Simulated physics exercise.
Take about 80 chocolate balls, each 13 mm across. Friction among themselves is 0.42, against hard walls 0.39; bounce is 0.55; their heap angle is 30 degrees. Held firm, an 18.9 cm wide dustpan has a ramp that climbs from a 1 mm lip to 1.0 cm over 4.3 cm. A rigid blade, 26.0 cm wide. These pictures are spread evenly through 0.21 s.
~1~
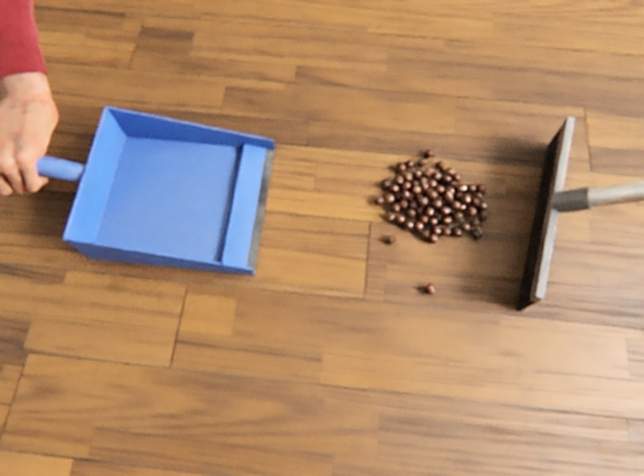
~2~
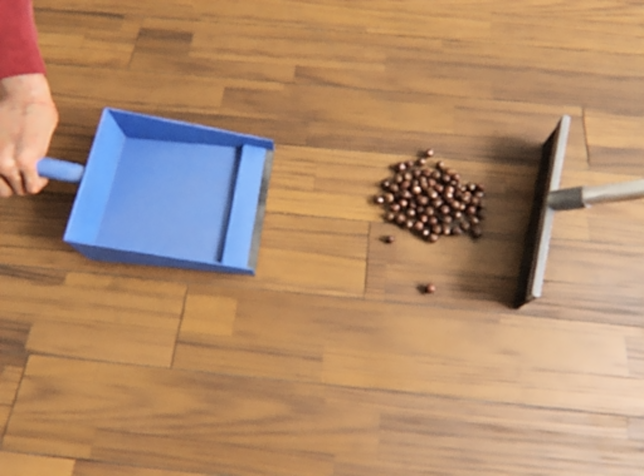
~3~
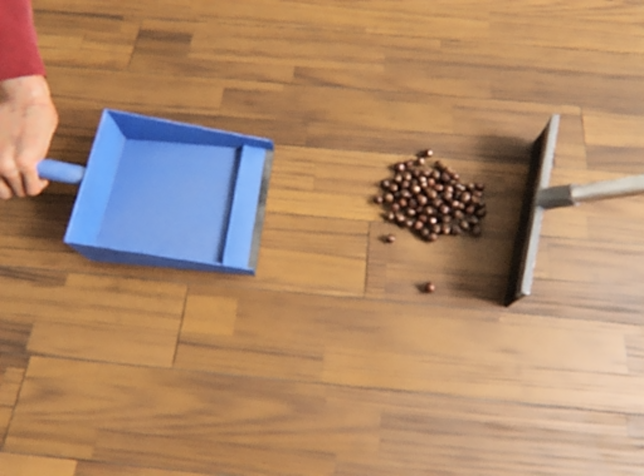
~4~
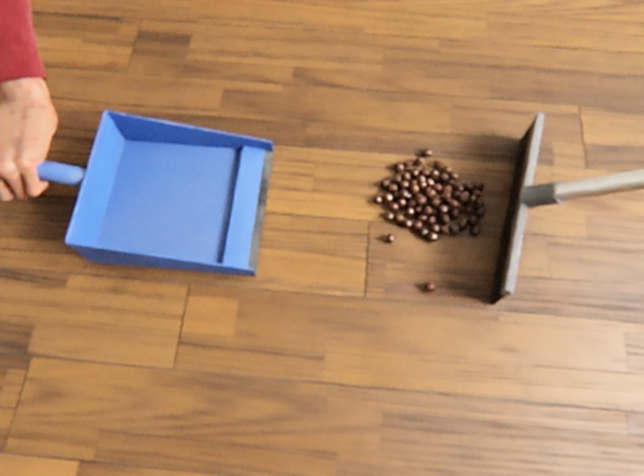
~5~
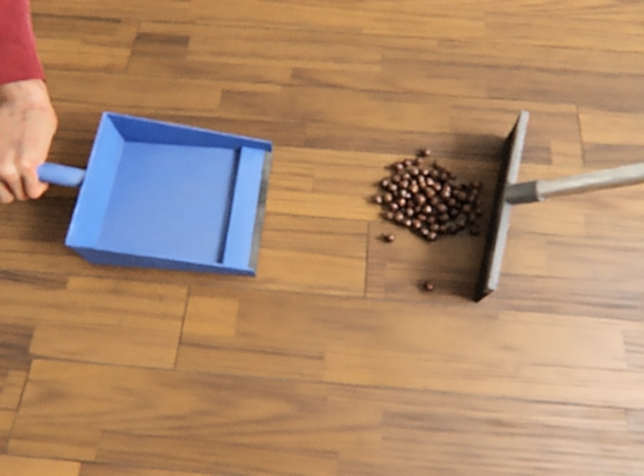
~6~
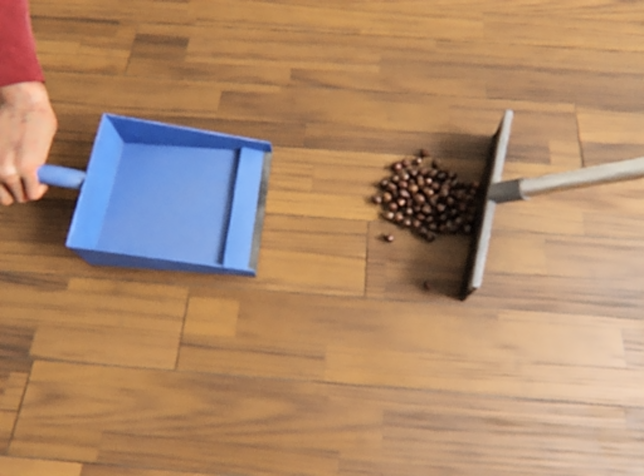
A flat blade on a grey handle slides left across a wooden floor and meets the right edge of a pile of small dark brown balls, nudging a few, while a hand holds a blue dustpan still at left.
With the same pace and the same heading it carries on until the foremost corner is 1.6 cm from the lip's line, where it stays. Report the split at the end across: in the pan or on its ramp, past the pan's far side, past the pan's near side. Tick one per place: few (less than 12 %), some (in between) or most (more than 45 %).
Pan - some; far side - some; near side - few.
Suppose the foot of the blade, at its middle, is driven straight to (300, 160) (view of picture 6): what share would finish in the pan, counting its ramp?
About 20 %.
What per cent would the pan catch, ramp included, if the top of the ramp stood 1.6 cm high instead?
I'd guess close to 15 per cent.
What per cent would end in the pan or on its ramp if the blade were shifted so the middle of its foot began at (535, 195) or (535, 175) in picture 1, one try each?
The two tries give about 25 % and about 20 %.
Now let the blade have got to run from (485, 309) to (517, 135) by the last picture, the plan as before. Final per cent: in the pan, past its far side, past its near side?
Pan: 5, far side: 20, near side: 5.
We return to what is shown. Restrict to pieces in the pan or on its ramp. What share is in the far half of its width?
Something like 60 per cent of the catch.
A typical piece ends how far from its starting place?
22 cm, roughly.
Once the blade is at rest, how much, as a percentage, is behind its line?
Some 5 percent of it.
Then, 0.27 s after the last picture, middle of the blade 17 cm from the lip; 0 % over the lip, far side 20 %, near side 0 %.
Then, 0.45 s after the last picture, middle of the blade 9 cm from the lip; 0 % over the lip, far side 25 %, near side 0 %.
Then, 0.75 s after the last picture, middle of the blade 4 cm from the lip; 30 % over the lip, far side 35 %, near side 0 %.
In the end, pan 25 %, far side 35 %, near side 0 %, in front of the lip or behind the blade 45 %.
